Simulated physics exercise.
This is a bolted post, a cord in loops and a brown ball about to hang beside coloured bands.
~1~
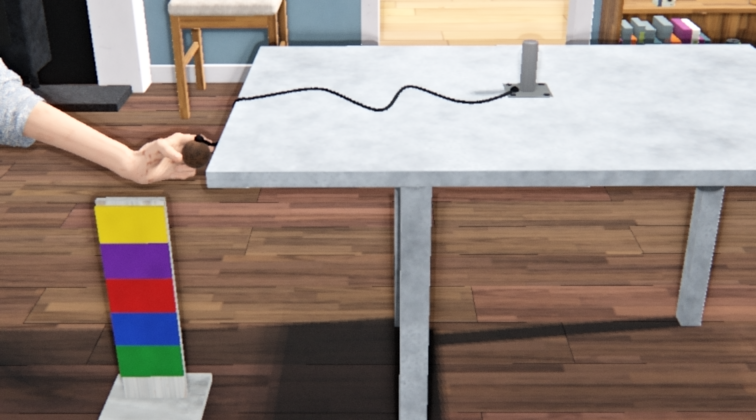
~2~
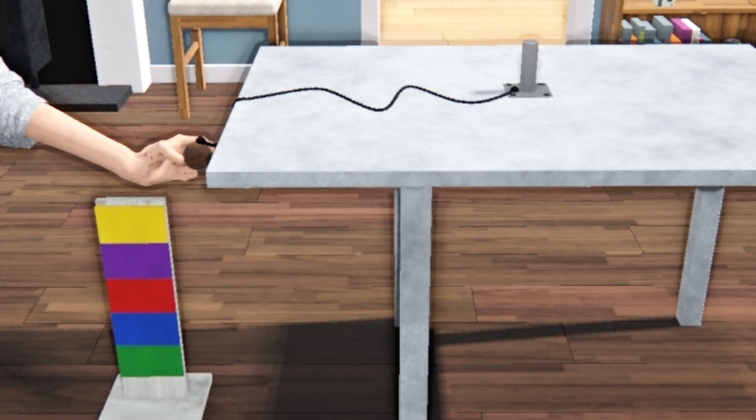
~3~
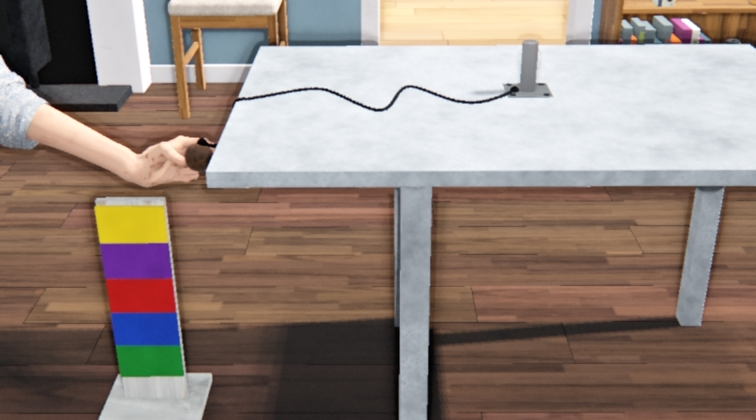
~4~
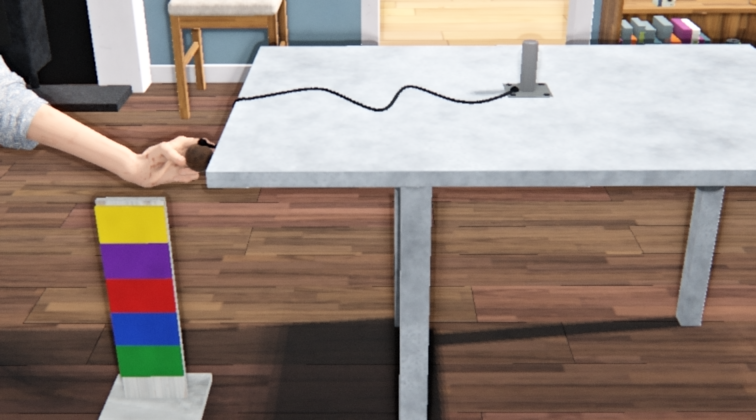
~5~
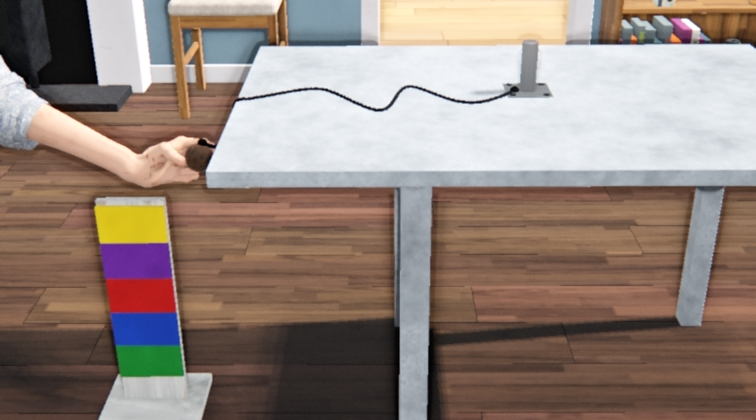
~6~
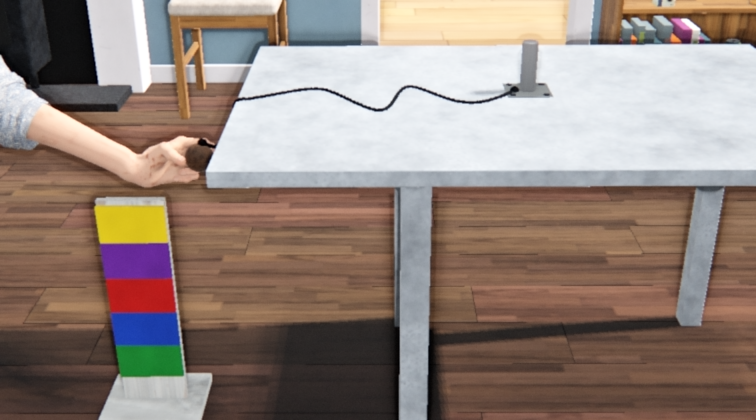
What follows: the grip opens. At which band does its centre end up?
Its middle rests at the red band.
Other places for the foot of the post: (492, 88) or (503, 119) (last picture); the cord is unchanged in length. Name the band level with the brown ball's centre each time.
Try by try: Blue; blue.
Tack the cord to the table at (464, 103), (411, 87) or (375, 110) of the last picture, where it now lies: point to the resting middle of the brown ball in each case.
About (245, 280), (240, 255) and (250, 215).
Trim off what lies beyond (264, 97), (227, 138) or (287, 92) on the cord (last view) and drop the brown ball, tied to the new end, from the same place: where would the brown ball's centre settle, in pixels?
The places are (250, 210), (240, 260) and (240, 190).
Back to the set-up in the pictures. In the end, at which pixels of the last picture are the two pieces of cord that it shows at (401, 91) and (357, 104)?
Near (356, 96) and (260, 99).
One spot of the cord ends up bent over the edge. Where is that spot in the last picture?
The one at (343, 97).
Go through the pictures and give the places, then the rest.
The first frame shows brown ball (196, 154); yellow (131, 226); purple (136, 262); red (141, 297); blue (145, 330); green (150, 362).
The second frame shows brown ball (197, 156); cord through (491, 100) (421, 89) (388, 107) (332, 92) (259, 97).
The third frame shows brown ball (199, 157).
The fourth frame shows brown ball (199, 158); cord through (491, 100) (421, 89) (388, 107) (332, 92) (259, 97).
The fifth frame shows brown ball (199, 158).
The sixth frame shows brown ball (199, 158); cord through (491, 100) (421, 89) (388, 107) (332, 92) (259, 97).
Soon after, ball near (237, 278); level with red.
Then, ball near (258, 289); level with red.
At rest, ball near (249, 291); level with red. The red one.
